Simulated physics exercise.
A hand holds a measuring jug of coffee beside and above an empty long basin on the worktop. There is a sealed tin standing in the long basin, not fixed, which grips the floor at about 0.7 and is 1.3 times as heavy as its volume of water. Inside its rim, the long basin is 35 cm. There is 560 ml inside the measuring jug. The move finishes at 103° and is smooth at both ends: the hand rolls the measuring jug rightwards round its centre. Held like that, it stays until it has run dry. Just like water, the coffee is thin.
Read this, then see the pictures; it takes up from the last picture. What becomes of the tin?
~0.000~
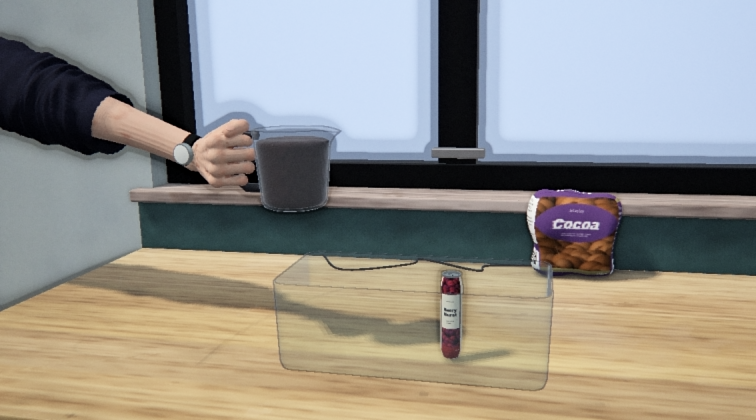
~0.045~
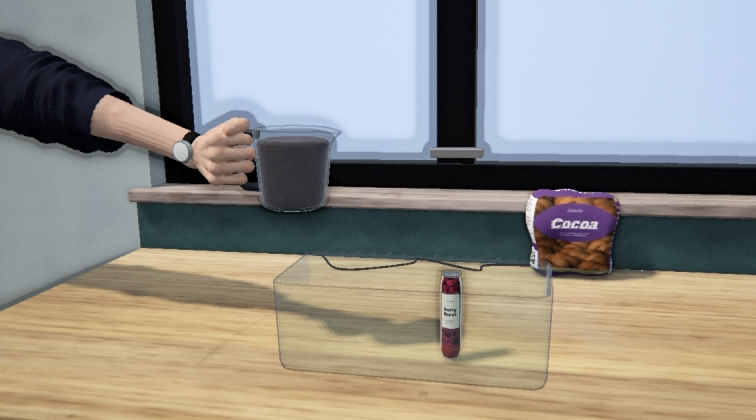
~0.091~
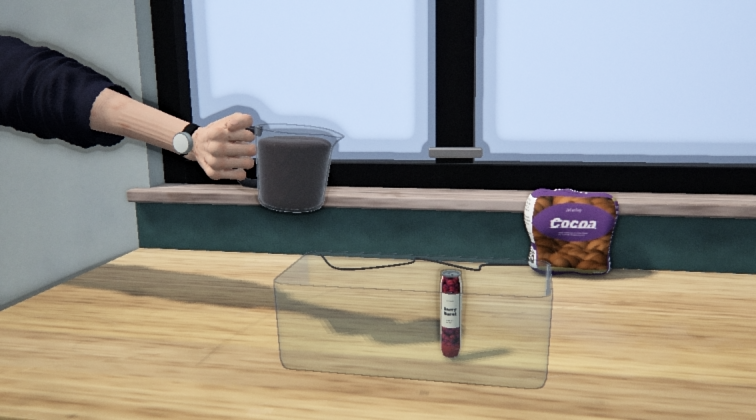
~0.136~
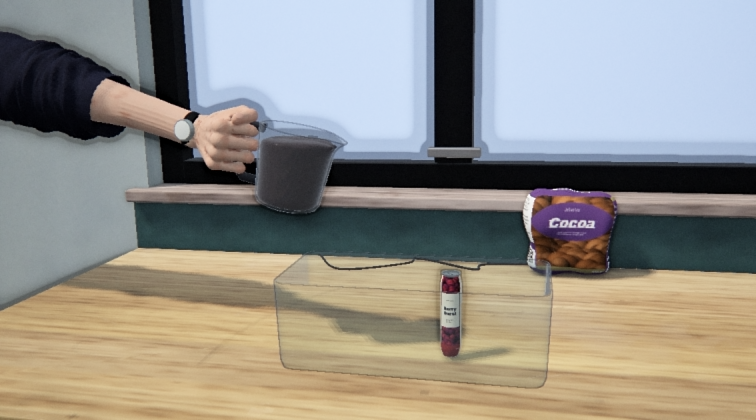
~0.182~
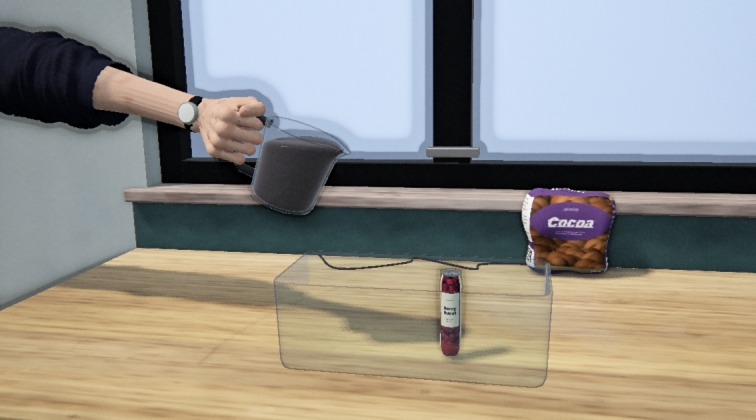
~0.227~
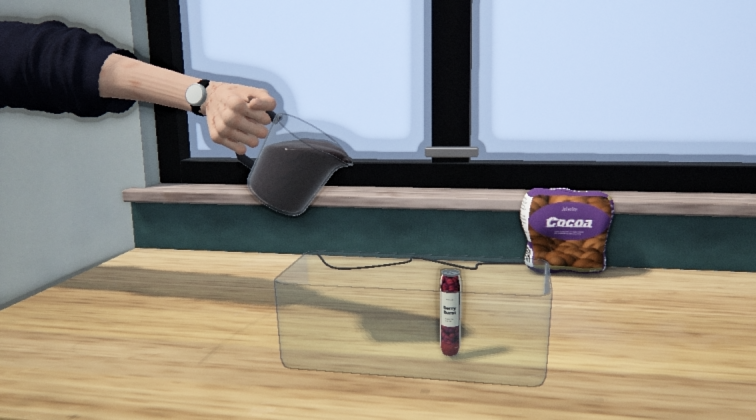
It does not keel over.
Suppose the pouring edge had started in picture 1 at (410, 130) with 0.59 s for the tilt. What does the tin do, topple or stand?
Then it tips over.
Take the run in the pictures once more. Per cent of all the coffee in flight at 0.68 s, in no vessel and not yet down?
Airborne share: Near 12 %.
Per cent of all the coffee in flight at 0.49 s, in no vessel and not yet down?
My guess is roughly 30 %.
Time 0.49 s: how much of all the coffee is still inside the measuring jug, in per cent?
Roughly 48 %.
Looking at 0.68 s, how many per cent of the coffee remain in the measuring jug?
What remains is about 10 percent of it all.
By 0.49 s the tilt is 95° and 48 per cent is still to pour; the tin stands where it began.
By 0.68 s the tilt is 103° and 10 per cent is still to pour; the tin stands where it began.
By 0.87 s the tilt is 103° and 1 per cent is still to pour; the tin stands where it began.
By 1.09 s the tilt is 103° and 0 per cent is still to pour; the tin stands where it began.
At rest the tin stands where it began.
